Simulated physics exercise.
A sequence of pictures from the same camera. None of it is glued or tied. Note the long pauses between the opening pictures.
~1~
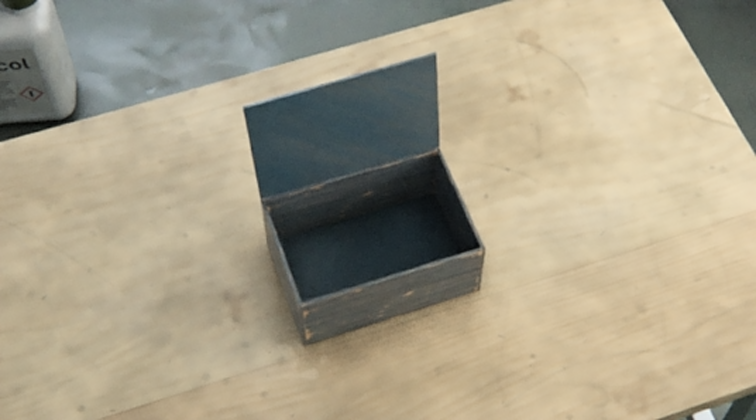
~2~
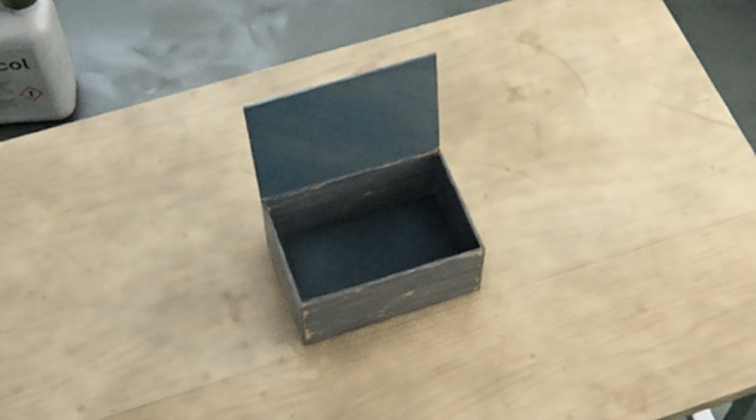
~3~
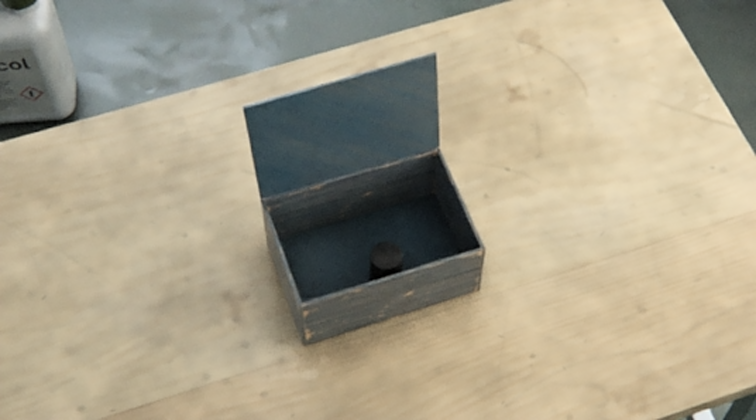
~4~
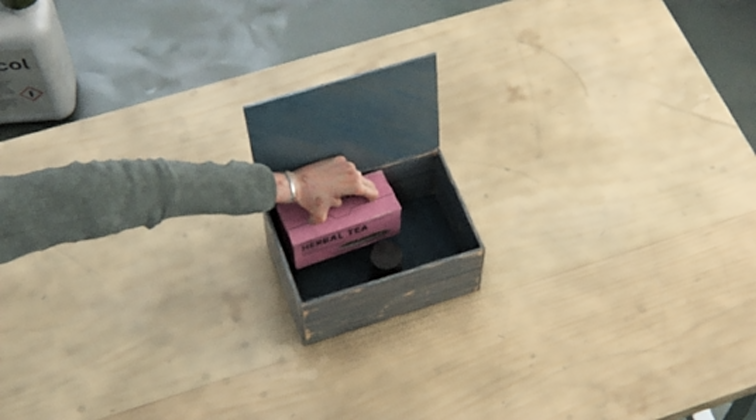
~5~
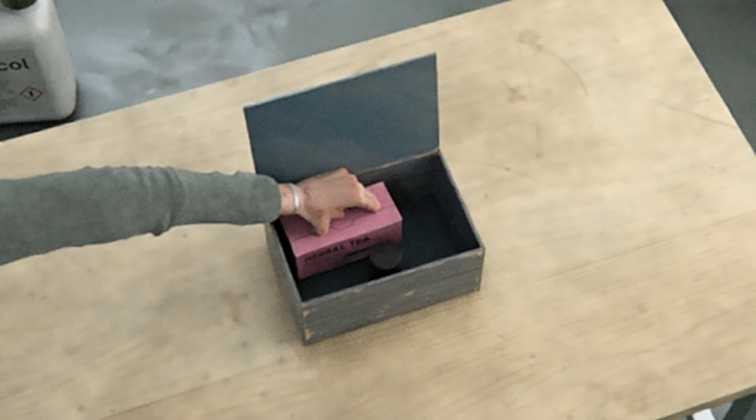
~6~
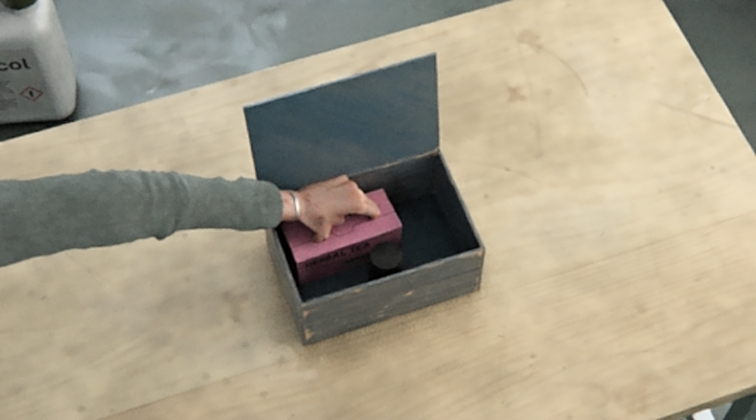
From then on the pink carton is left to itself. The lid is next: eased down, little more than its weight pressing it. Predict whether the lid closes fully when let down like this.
Prediction: The lid closes fully.
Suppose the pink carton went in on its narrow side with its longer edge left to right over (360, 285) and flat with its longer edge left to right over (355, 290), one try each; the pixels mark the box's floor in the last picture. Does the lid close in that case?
Lid: First try closed, second try open.
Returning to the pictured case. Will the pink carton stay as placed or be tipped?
Looking at the last picture, the pink carton is left as set.
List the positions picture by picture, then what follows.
In the first frame, the last thing is not in view yet.
In the second frame, the last thing is not in view yet.
In the third frame, the last thing is not in view yet; black shaker (386, 271).
In the fourth frame, coming down; pink carton (339, 220); black shaker (386, 271).
In the fifth frame, coming down; pink carton (341, 231); black shaker (386, 271).
In the sixth frame, in place under the hand; pink carton (341, 237); black shaker (386, 271).
Then, 1.10 s on from there, lid starting down.
Then, 1.60 s on from there, lid 58° above the rim.
Then, 1.90 s on from there, lid 32° above the rim.
Then, 2.10 s on from there, lid 12° above the rim.
In the end, lid shut; both unmoved. At the end, from the last picture's camera, pink carton near (341, 237).
